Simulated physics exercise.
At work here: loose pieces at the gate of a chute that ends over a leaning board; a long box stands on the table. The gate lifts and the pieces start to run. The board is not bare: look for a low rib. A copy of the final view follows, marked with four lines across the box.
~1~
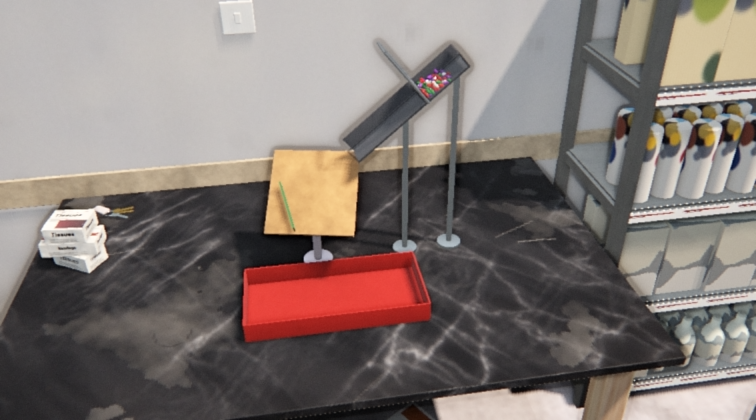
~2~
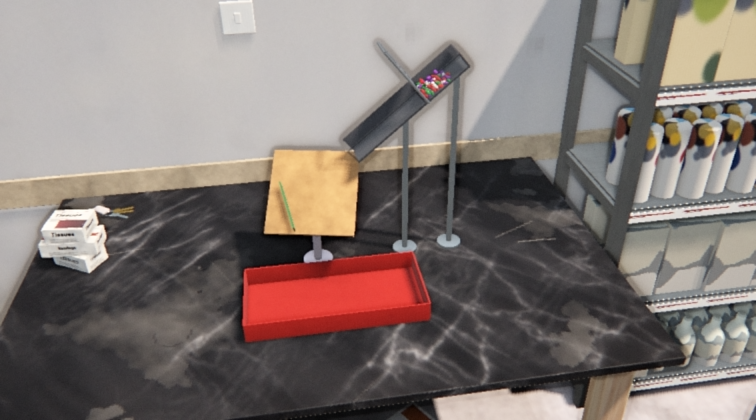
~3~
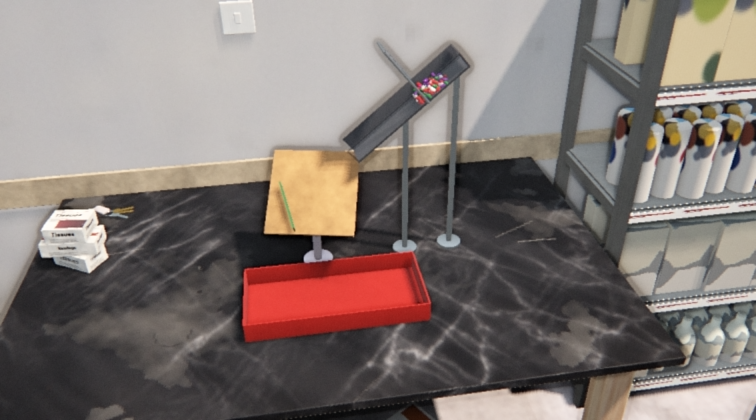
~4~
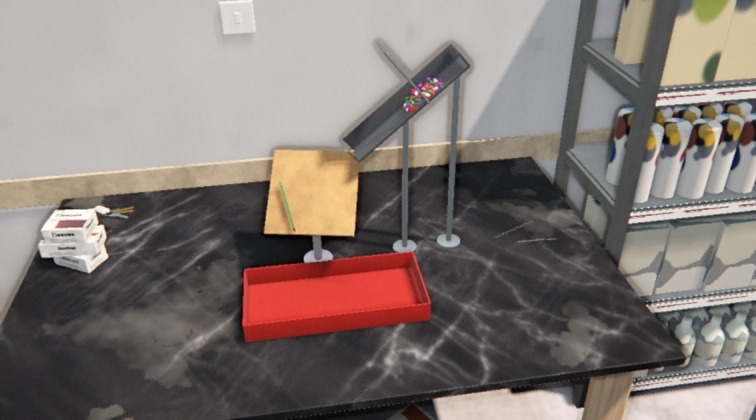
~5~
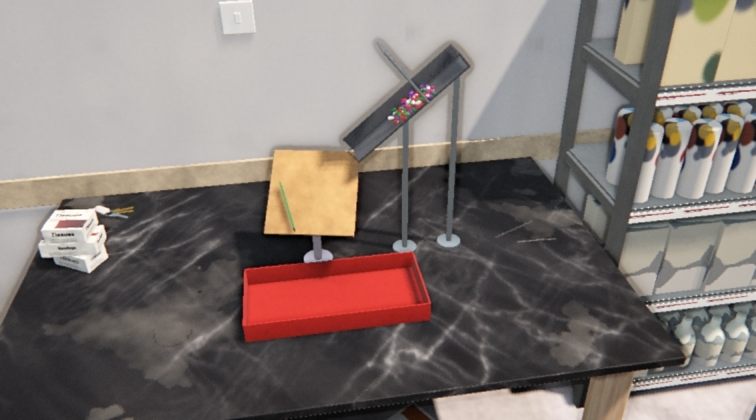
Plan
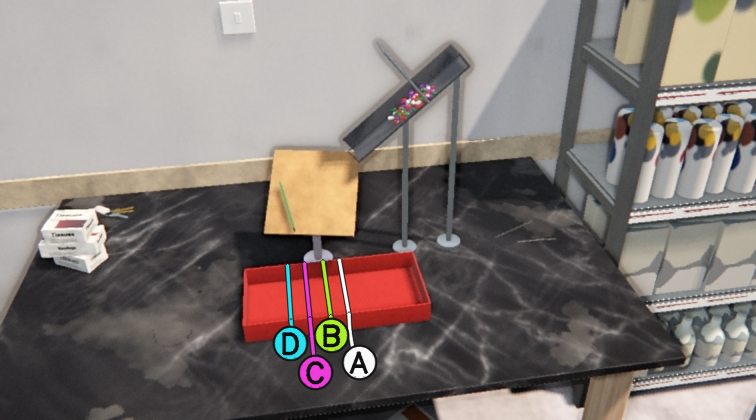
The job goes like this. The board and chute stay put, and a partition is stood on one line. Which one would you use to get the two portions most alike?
It is C.
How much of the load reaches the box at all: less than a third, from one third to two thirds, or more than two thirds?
More than two thirds.
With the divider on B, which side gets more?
The left side.
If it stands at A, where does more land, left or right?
The left side.
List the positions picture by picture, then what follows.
Load behind the gate (432, 83), jelly beans; lip of the chute (356, 157), sloping fairly steeply, in the first picture.
Middle of the board (313, 191), tilted fairly steeply; middle of its low edge (309, 234); of its high edge (317, 151), in the second picture.
Front corners of the box (244, 325) and (430, 303), empty; front of the load (417, 100), in the third picture.
Middle of the load (421, 93); its front (405, 106), roughly a quarter of the way to the lip; rib from (279, 181) to (293, 228), in the fourth picture.
Middle of the load (412, 102); its front (391, 118), roughly half of the way to the lip, in the fifth picture.
On the marked copy, line A crosses the front rim at (348, 313); line B crosses the front rim at (330, 315); line C crosses the front rim at (309, 318); line D crosses the front rim at (291, 320).
If A is chosen, of what is caught, every piece on the left of the divider, not one piece on the right.
If B is chosen, of what is caught, almost all on the left of the divider, just a few on the right.
If C is chosen, of what is caught, roughly half on the left of the divider, roughly half on the right.
If D is chosen, of what is caught, just a few on the left of the divider, almost all on the right.
